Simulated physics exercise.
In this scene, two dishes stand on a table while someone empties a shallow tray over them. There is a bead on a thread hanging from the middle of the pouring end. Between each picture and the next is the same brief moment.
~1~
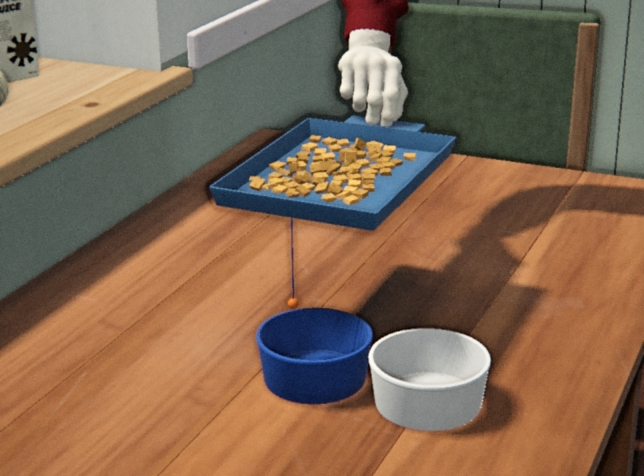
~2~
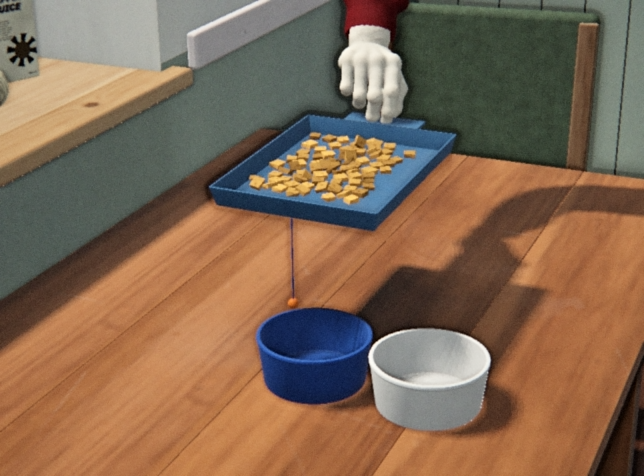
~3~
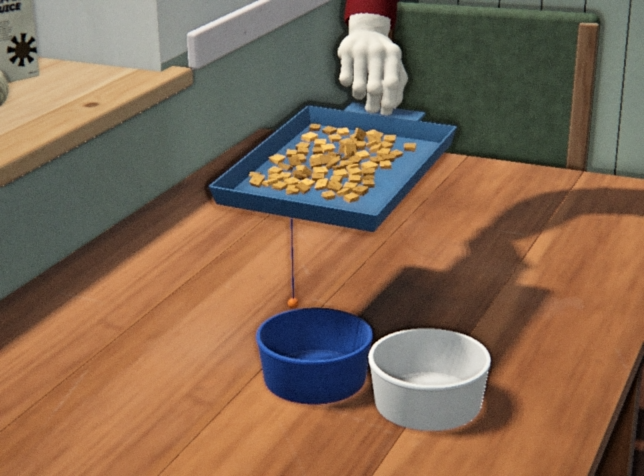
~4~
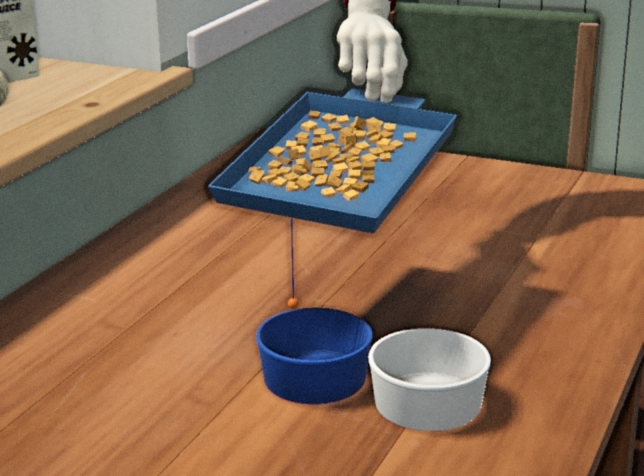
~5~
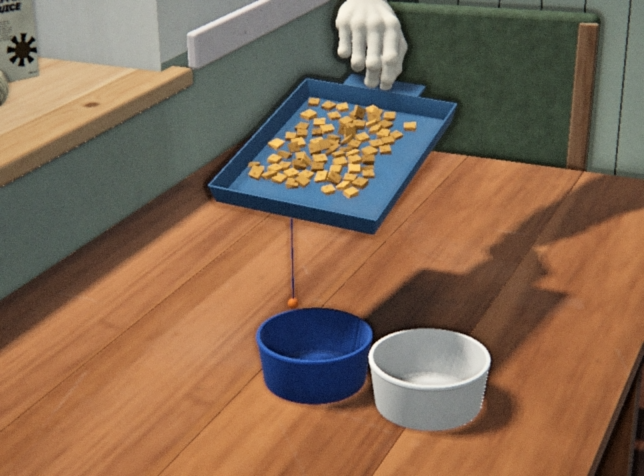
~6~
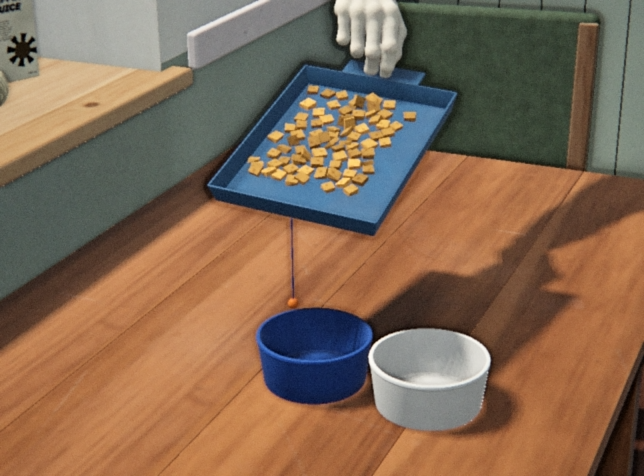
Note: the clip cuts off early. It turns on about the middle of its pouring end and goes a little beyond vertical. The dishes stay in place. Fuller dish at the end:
Left.
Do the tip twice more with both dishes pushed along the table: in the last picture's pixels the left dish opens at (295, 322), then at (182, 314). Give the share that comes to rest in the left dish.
30 %, then 0 %.
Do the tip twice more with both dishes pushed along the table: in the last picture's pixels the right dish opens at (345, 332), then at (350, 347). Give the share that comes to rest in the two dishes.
You'd get 60 per cent first and 80 per cent second.
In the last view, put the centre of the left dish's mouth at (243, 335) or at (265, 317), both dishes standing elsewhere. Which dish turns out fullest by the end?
Try 1 - the dish at right, try 2 - the dish at right.
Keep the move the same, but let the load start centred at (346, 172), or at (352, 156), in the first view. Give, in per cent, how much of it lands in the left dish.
Estimate: 70 % first, 70 % second.
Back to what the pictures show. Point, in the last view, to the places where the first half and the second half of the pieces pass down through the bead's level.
The first part passes (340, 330); everything after passes (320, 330).
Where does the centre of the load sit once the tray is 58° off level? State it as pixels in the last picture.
Look around (328, 183) in the last picture.
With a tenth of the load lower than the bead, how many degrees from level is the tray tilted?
105° or so.
Shortly afterwards, tray tipped steeply; the whole lot on the tray.
Next, tray tipped right over; all but a few on the tray; a little in the right dish; only a few in the left dish; only a few outside both.
Some moments later, tray tipped past a quarter turn; a little in the right dish; the bulk in the left dish; near a quarter outside both; only a few in the air.
In the end, tray tipped past a quarter turn; a little in the right dish; the bulk in the left dish; near a quarter outside both; only a few in the air.
